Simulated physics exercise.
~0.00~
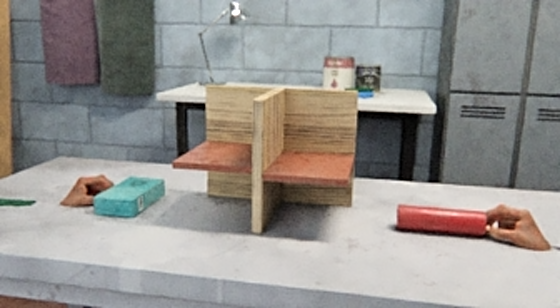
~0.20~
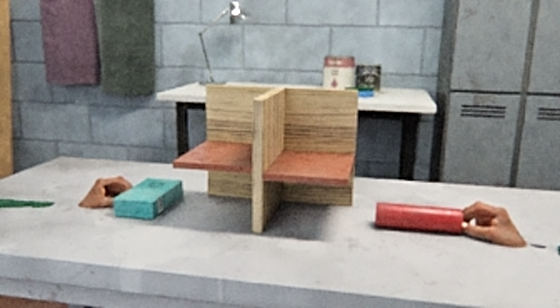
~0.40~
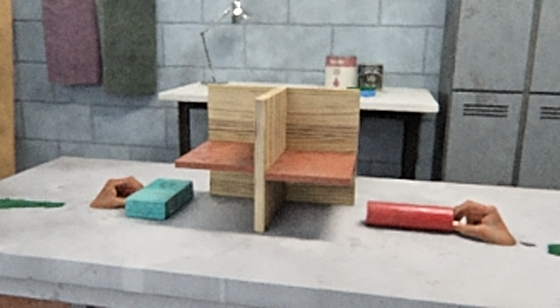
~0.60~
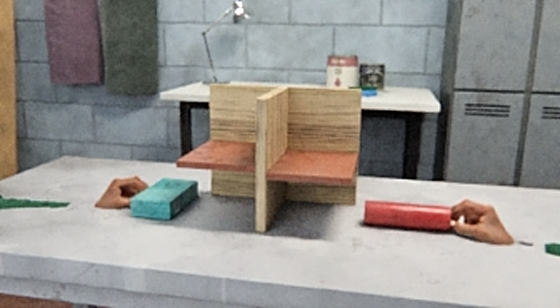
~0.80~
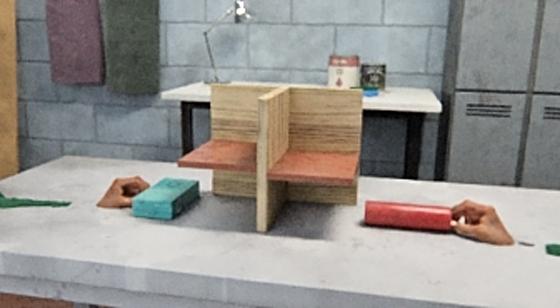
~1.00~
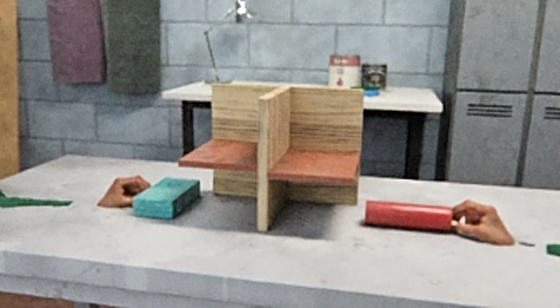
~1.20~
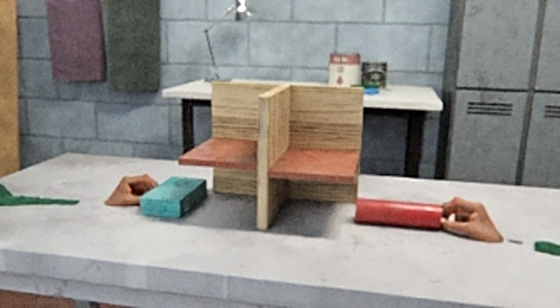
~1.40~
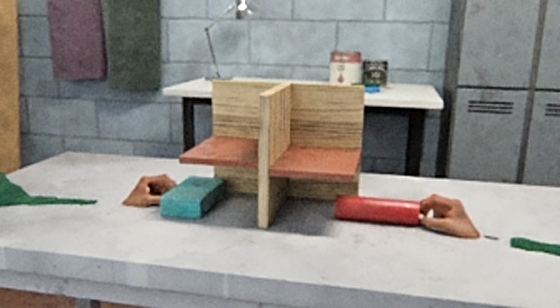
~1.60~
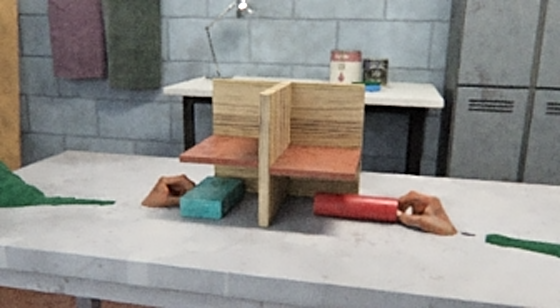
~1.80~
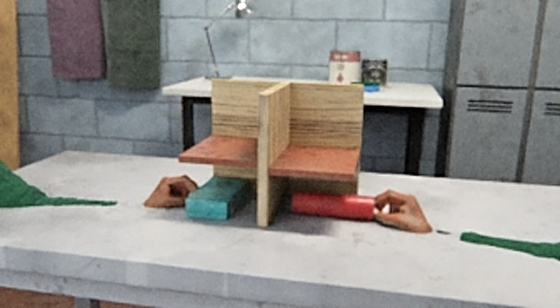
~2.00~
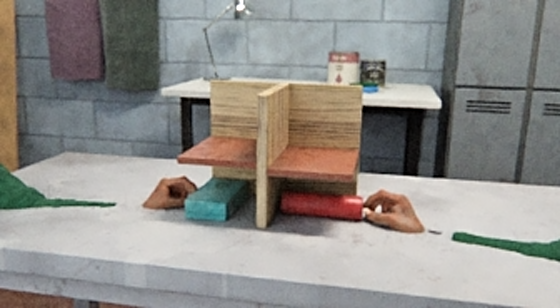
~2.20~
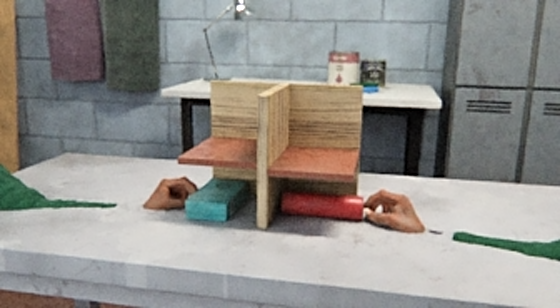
We see two hands on a pale worktop slide a turquoise packet from the left and a red candle from the right toward a low wooden rack, pausing briefly before pushing both beneath its reddish shelf, where they come to rest on either side of the upright divider.
